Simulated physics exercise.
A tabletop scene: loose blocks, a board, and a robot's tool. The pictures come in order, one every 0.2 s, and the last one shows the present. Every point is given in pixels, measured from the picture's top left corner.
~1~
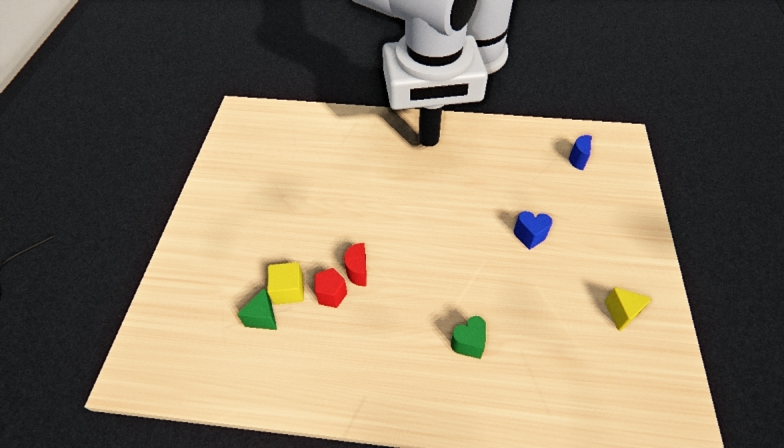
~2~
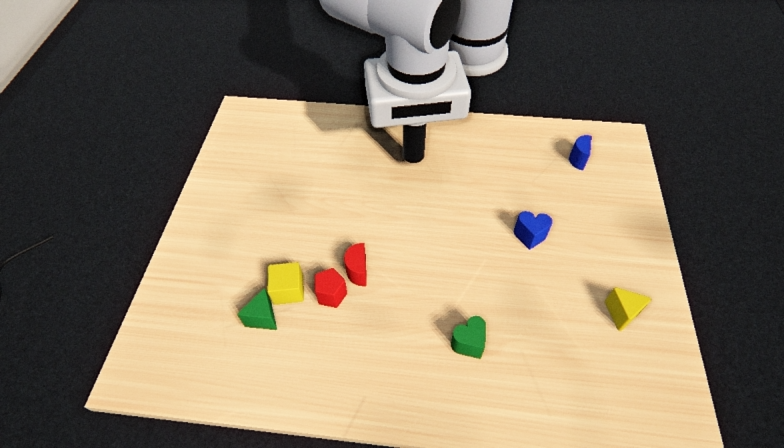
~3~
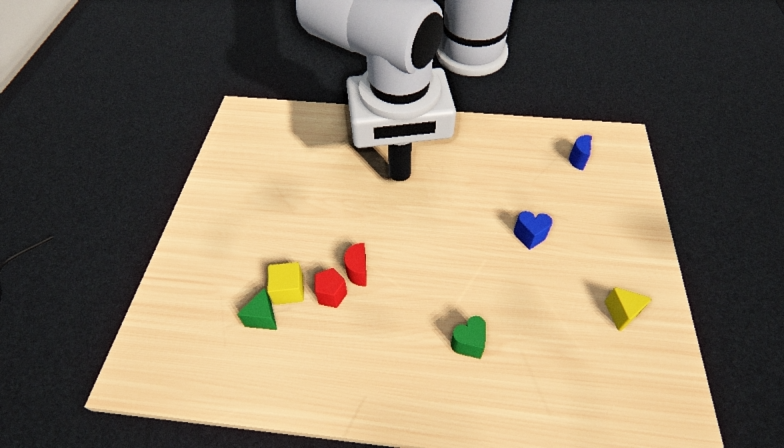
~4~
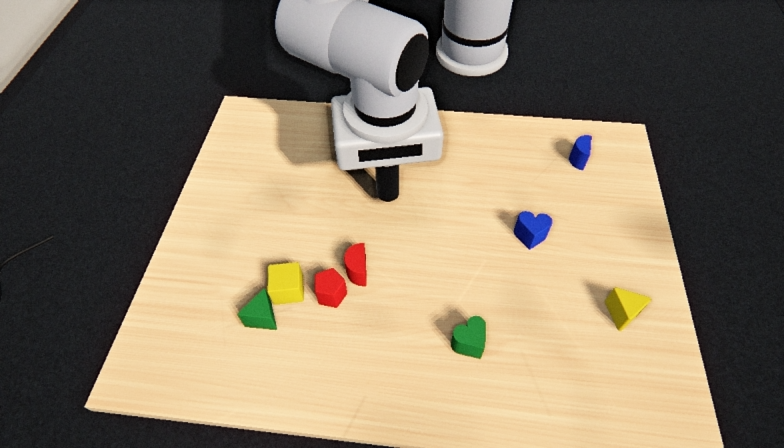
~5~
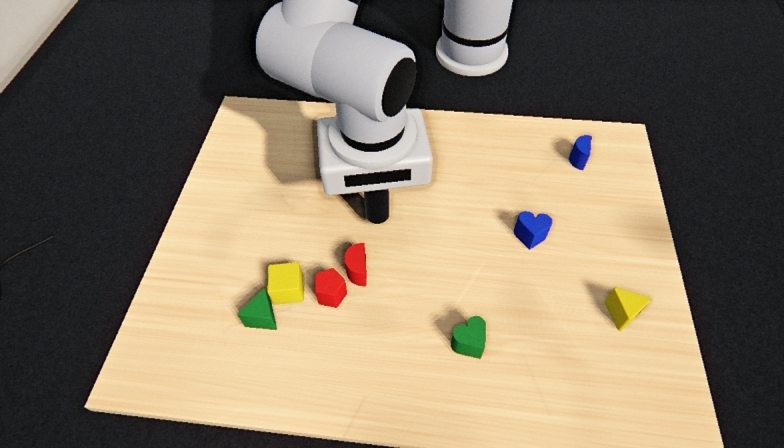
Over a wooden board, a robot arm moves its black tool down and left.
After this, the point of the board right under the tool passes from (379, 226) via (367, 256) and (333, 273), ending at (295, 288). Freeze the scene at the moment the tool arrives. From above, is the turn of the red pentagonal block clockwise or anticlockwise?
From above, it turns clockwise.
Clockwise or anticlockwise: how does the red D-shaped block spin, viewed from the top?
In a top view, it turns counterclockwise.
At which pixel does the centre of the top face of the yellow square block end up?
It should be at (262, 285) by then.
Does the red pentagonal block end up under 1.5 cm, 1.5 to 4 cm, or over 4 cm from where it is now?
If I had to pick, the red pentagonal block travels from 1.5 to 4 cm here.
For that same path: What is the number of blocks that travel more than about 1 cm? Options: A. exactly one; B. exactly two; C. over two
It's C.
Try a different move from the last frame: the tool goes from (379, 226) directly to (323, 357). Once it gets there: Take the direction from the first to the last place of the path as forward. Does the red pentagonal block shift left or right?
That's a shift to the right.
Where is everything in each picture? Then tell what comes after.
Lower end of the tool at (429, 140), tops of blocks, green triangular piece at (257, 306), yellow square block at (283, 276), red pentagonal block at (328, 281), red D-shaped block at (356, 257), in the first frame.
Tool at (414, 156), blocks as before, in the second frame.
Tool at (400, 173), blocks as before, in the third frame.
Tool at (388, 193), blocks as before, in the fourth frame.
Tool at (378, 215), green triangular piece at (257, 306), yellow square block at (283, 276), red pentagonal block at (328, 281), red D-shaped block at (356, 257), in the fifth frame.
On the path given first. One third of the way, tool at (365, 246); red D-shaped block at (350, 267).
Two thirds of the way, tool at (330, 263); red pentagonal block at (319, 295), turned 55° clockwise; red D-shaped block at (341, 278), turned 90° anticlockwise.
At the end, tool at (291, 278); green triangular piece at (247, 315), turned 40° anticlockwise; yellow square block at (262, 285); red pentagonal block at (318, 296), turned 60° clockwise; red D-shaped block at (339, 276), turned 110° anticlockwise.
